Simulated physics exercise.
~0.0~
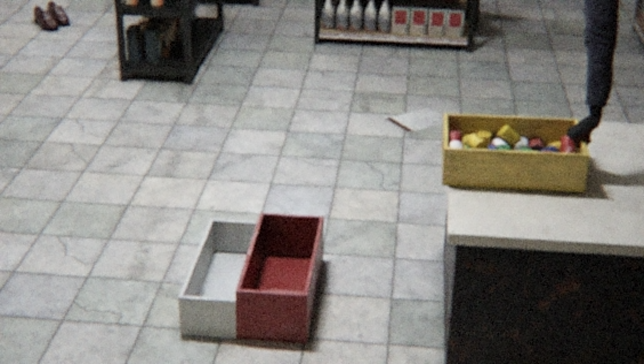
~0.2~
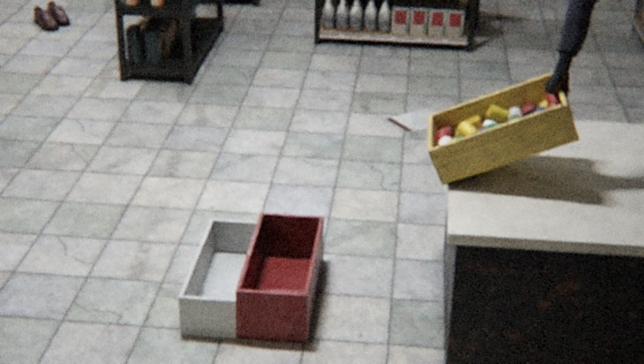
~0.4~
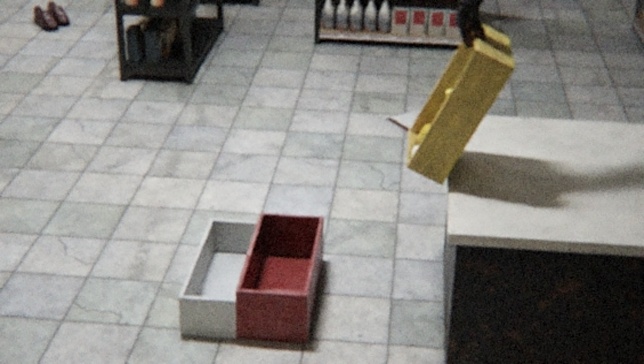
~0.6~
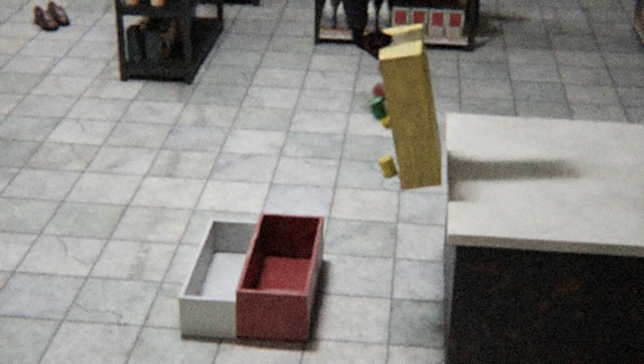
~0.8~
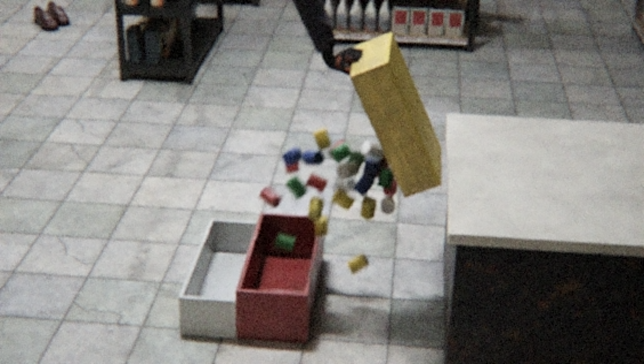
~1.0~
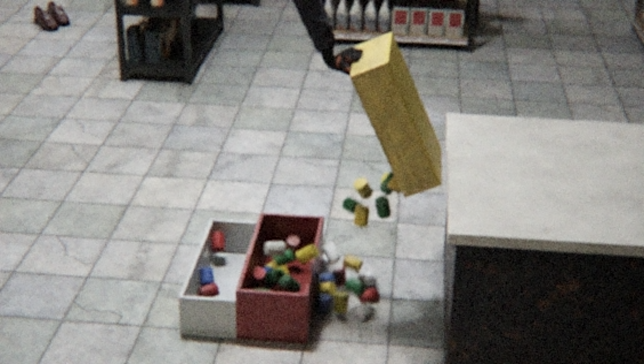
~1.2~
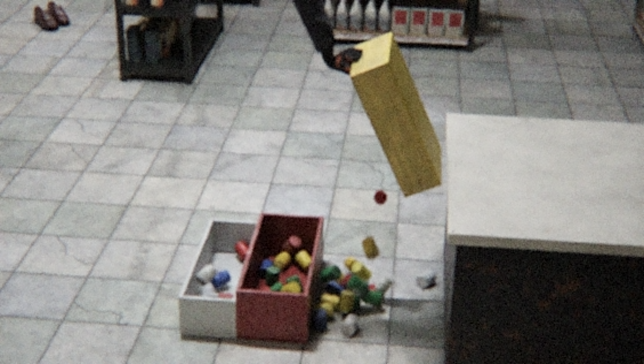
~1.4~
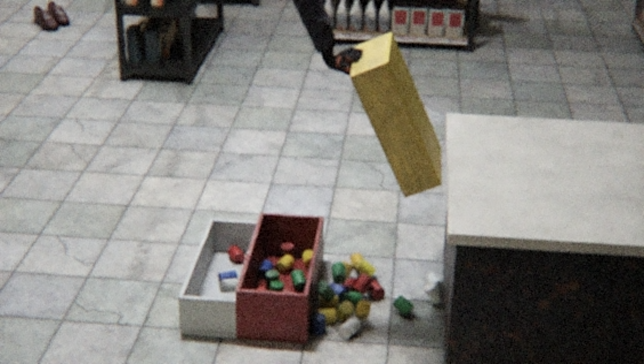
In a room with a pale tiled floor and shelves at the back, a yellow tote full of colourful little jars sits on a bench, gripped by a dark-sleeved arm. The arm lifts the tote and tilts it leftward, swinging it out past the bench's edge until its open side faces down. A few jars slip out first, then a thick stream tumbles toward a red trough and a white bin on the floor. The tote stays tipped as the last ones drop. Some jars rest in the trough and a few in the bin, but most lie on the tiles between trough and bench.
